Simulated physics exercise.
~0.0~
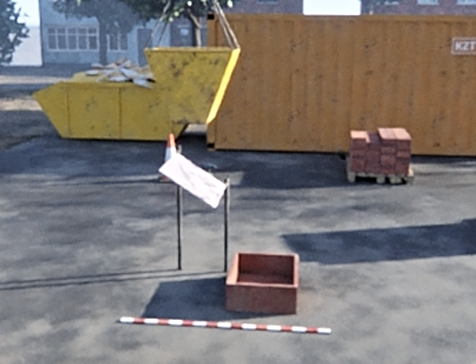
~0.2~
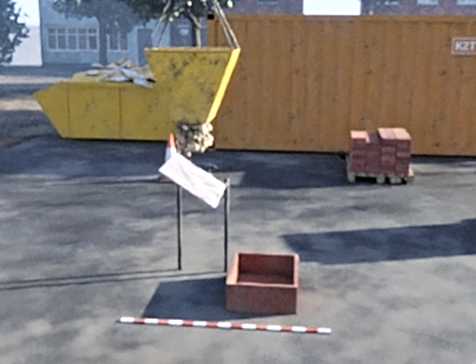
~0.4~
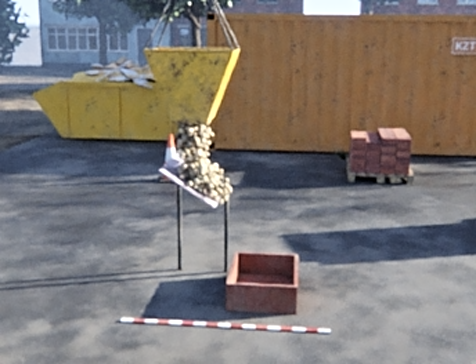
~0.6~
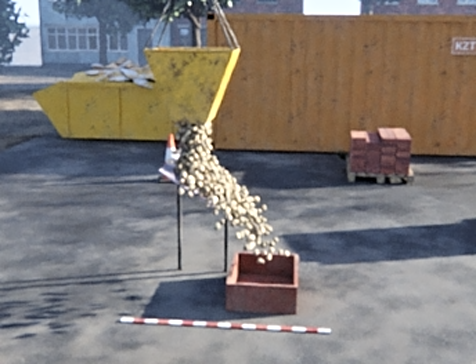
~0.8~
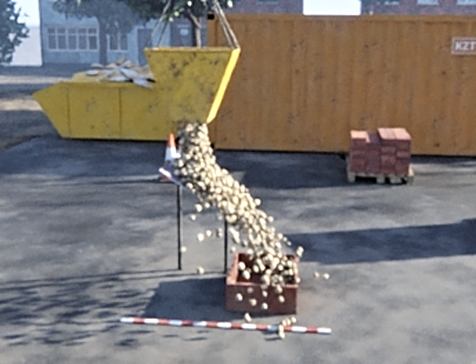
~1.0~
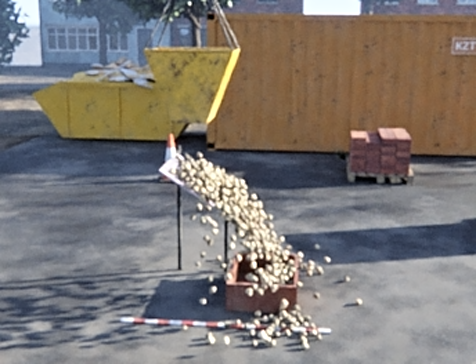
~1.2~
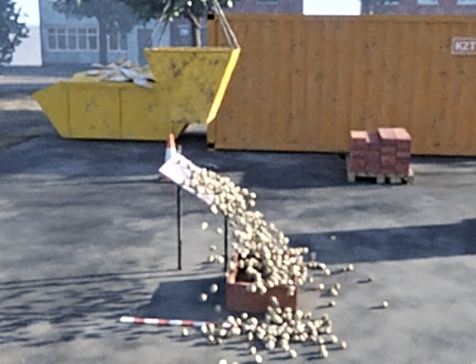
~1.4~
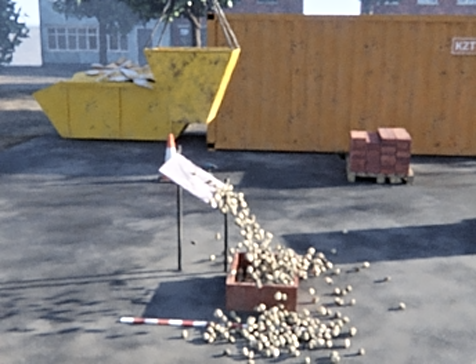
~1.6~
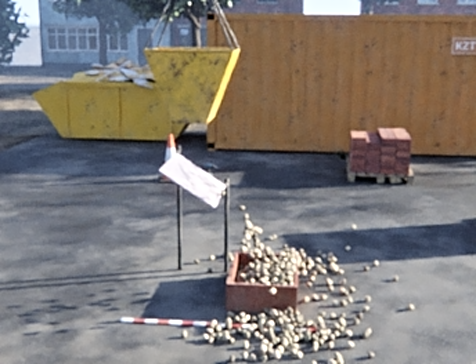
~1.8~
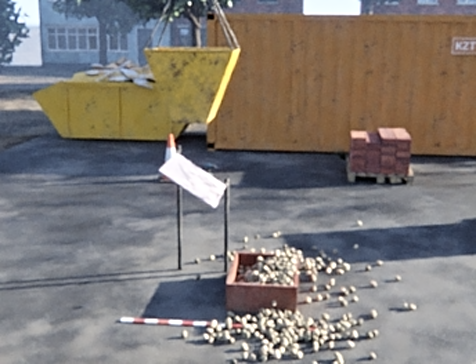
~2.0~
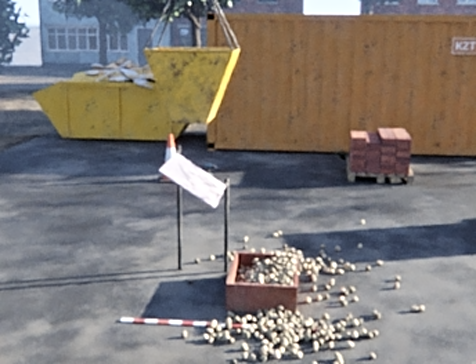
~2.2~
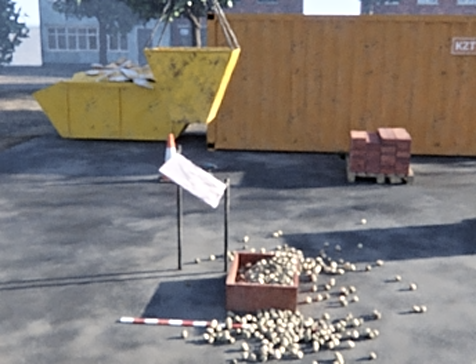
At first, a tilted pale steel sheet stands on thin legs above an open reddish bin, with a striped staff on the ground in front and a yellow skip behind. Pale round stones drop from above onto the sheet and slide down it to the right. They pour off its lower edge into the bin, some bouncing out and spilling in front and to the right, covering part of the staff. The stream thins and stops, leaving the sheet bare. Finally, the stones lie still, most in the bin and many scattered around it, farthest to the right.
